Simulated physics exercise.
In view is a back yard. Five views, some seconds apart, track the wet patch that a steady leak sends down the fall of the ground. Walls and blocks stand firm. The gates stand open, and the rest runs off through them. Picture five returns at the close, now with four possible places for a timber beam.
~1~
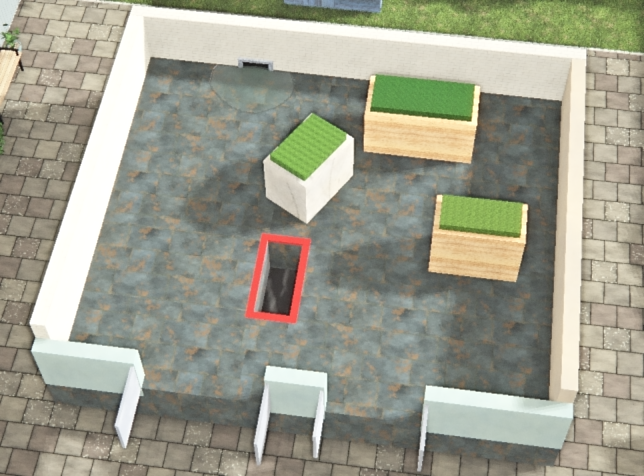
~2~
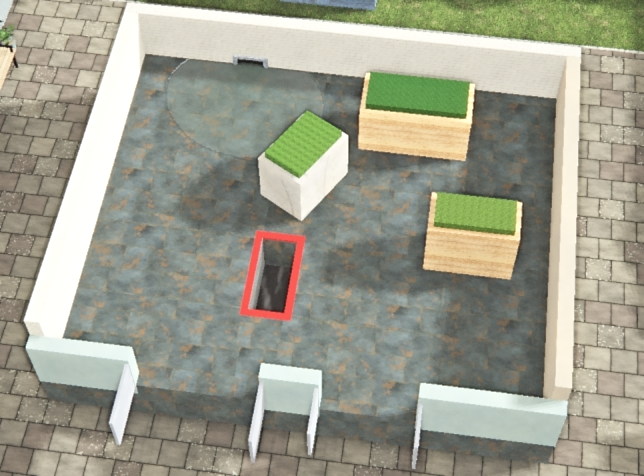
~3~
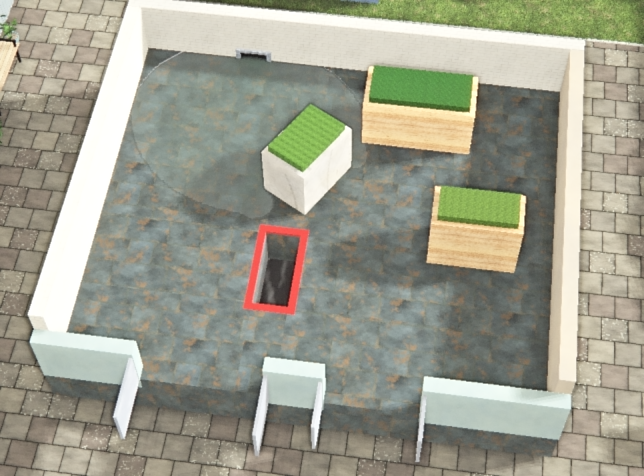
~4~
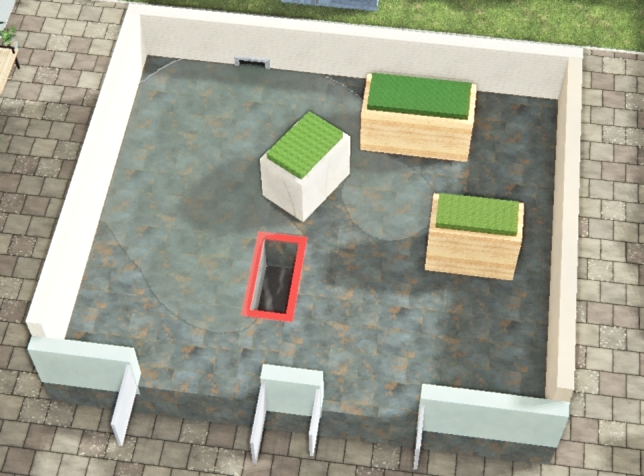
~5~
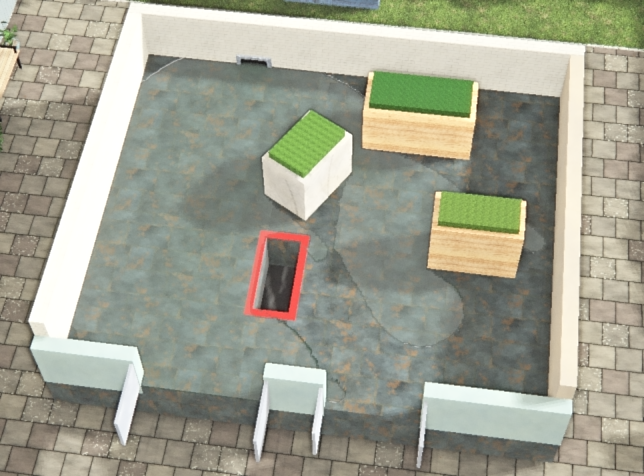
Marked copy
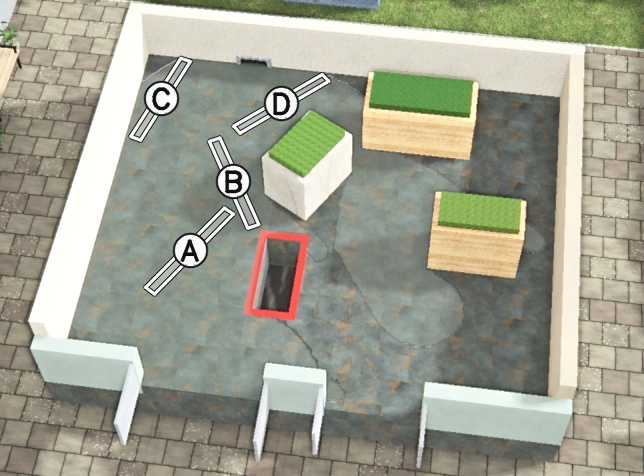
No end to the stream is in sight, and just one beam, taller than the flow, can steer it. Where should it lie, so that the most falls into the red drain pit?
B is best.
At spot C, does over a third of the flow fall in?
No, it does not.
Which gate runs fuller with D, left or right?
More leaves on the left.
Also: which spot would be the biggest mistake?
That would be D.
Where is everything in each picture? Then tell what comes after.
Outfall at (256, 64); red drain pit at (279, 277); open gate at (375, 405); open gate at (207, 383); water covers 3 % of the ground and shows as far out as (246, 107); red drain pit still dry.
Water covers 11 % of the ground and shows as far out as (220, 151); red drain pit still dry.
Water covers 22 % of the ground and shows as far out as (261, 209); red drain pit still dry.
Water covers 39 % of the ground and shows as far out as (233, 326); red drain pit taking water.
Water covers 58 % of the ground and shows as far out as (450, 321); red drain pit taking water.
On the marked copy, A from (150, 290) to (228, 211); B from (214, 139) to (253, 226); C from (135, 138) to (185, 59); D from (236, 129) to (325, 77).
With A, about 21 % of the stream runs into the red drain pit, about 77 % out by the gates.
With B, about 30 % of the stream runs into the red drain pit, about 67 % out by the gates.
With C, about 18 % of the stream runs into the red drain pit, about 80 % out by the gates.
With D, about 11 % of the stream runs into the red drain pit, about 87 % out by the gates.
